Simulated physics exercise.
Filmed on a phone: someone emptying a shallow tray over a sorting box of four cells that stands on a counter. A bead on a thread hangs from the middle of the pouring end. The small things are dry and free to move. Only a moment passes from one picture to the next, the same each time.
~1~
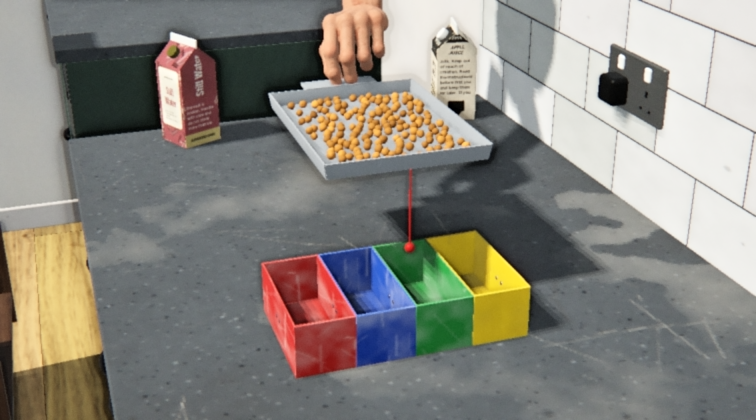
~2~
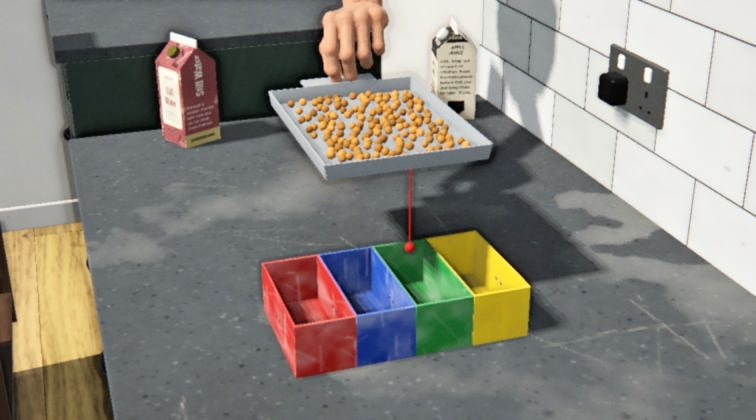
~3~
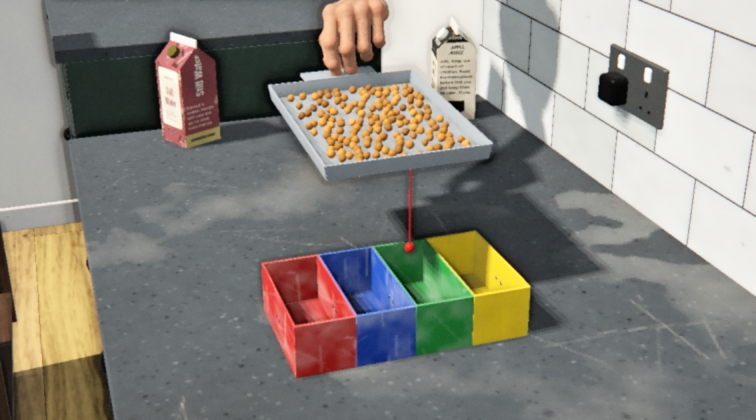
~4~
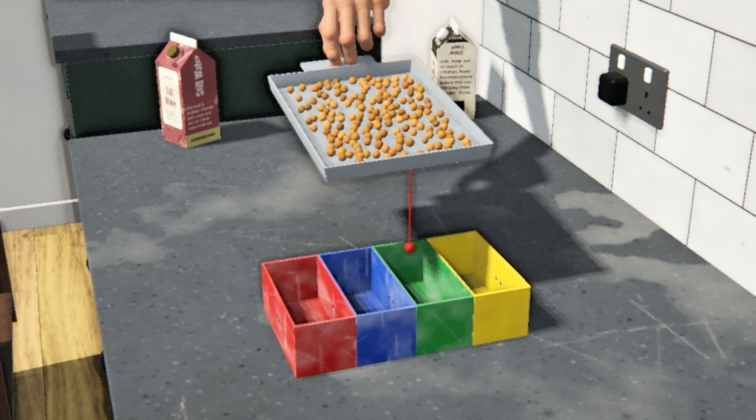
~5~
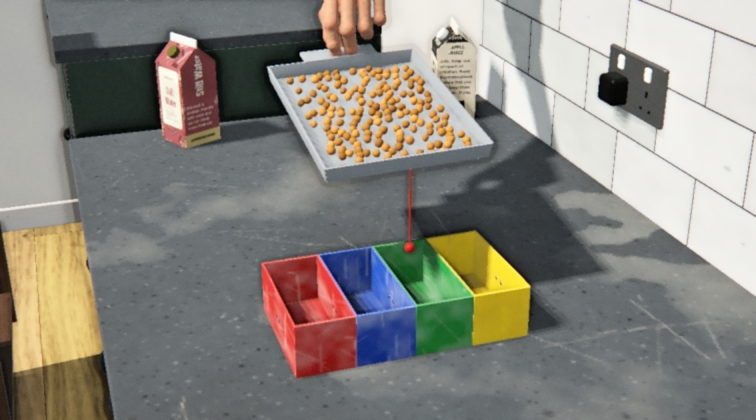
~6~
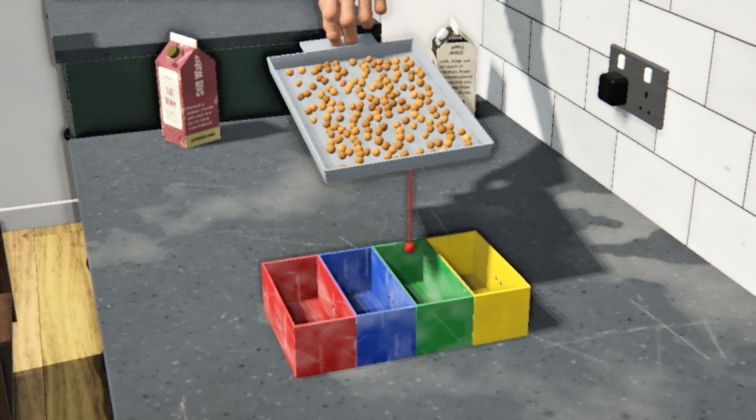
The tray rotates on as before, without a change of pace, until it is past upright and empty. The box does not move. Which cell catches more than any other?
The blue cell gets the most.
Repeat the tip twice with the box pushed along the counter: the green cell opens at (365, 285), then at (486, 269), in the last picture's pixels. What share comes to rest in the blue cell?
In turn 10 and 30 in a hundred.
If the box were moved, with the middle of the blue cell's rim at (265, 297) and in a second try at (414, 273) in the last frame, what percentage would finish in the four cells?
The first gives 70 %, the second 90 %.
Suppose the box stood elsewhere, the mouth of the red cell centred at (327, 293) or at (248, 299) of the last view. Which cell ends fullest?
The first try: Blue. The second: That green cell.
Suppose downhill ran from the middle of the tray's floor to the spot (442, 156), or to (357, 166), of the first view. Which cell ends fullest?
At the first place yellow, at the second blue.
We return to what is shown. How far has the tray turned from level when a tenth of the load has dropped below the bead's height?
Around 110° of tilt.
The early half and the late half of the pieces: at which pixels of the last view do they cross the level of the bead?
First near (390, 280), later near (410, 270).
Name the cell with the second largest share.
The runner-up: That green cell.
Shortly afterwards, tray tipped steeply; the whole lot on the tray.
Next, tray tipped right over; all but a few on the tray; only a few in the blue cell.
Some moments later, tray tipped past a quarter turn; near half in the blue cell; near a third in the green cell; a little in the red cell; a little in the yellow cell; only a few falling or outside the box.
In the end, tray tipped past a quarter turn; near half in the blue cell; near a third in the green cell; a little in the red cell; a little in the yellow cell; only a few outside the box.
